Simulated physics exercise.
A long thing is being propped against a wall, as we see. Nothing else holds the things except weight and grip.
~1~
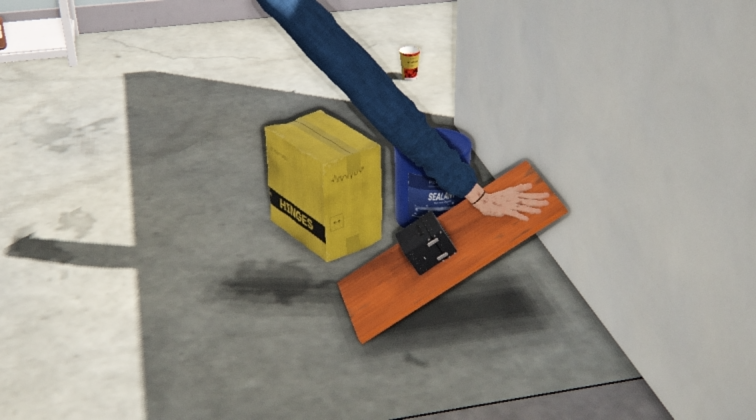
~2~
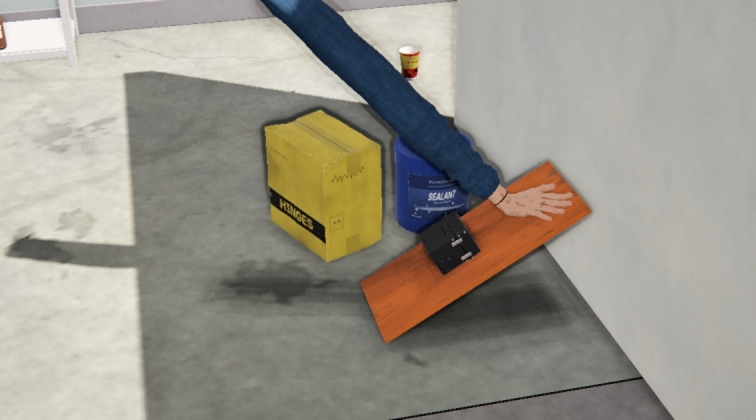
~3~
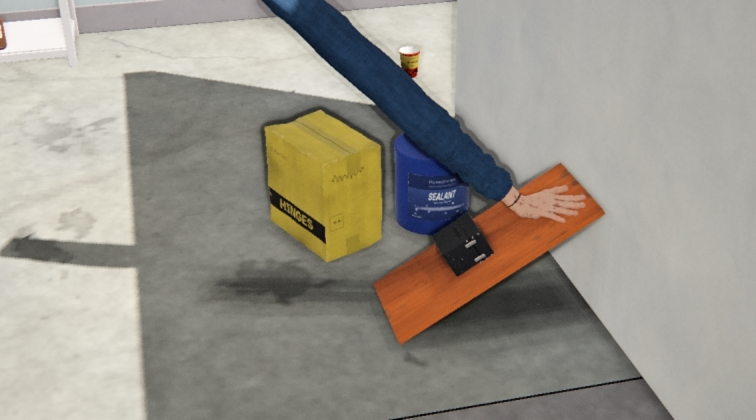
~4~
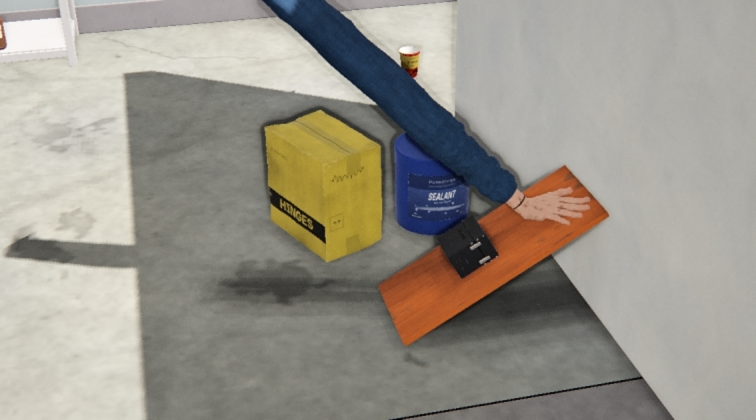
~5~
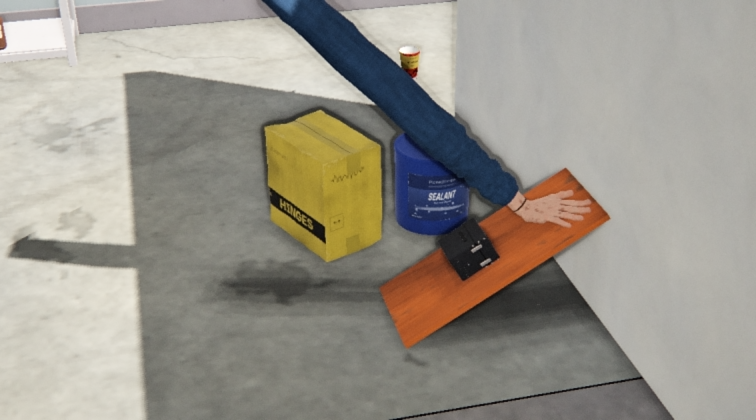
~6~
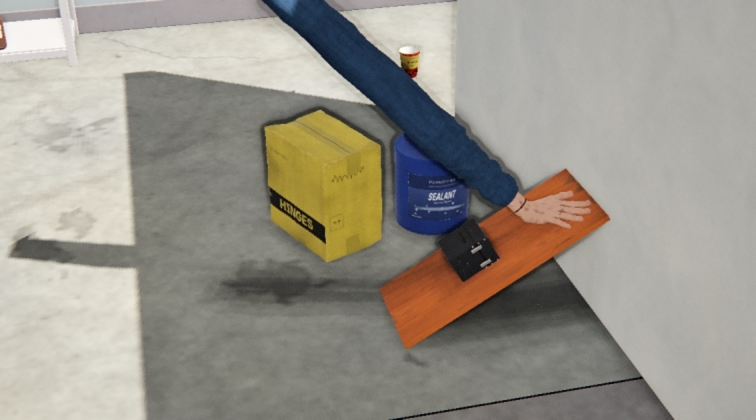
An arm in a blue sleeve moves an orange board right to lean on the wall.
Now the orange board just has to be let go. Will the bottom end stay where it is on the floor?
Yep, it does slide down.
Then, 0.20 s after the last picture, orange board leaning 6° more than when let go near (484, 266).
Then, 0.30 s after the last picture, orange board leaning 22° more than when let go near (475, 292).
Then, 0.40 s after the last picture, orange board leaning 30° more than when let go near (471, 302).
At rest, moved from the start, orange board; the other 2 in place. Seen from the same camera at the end, orange board near (471, 306). The board slides down.
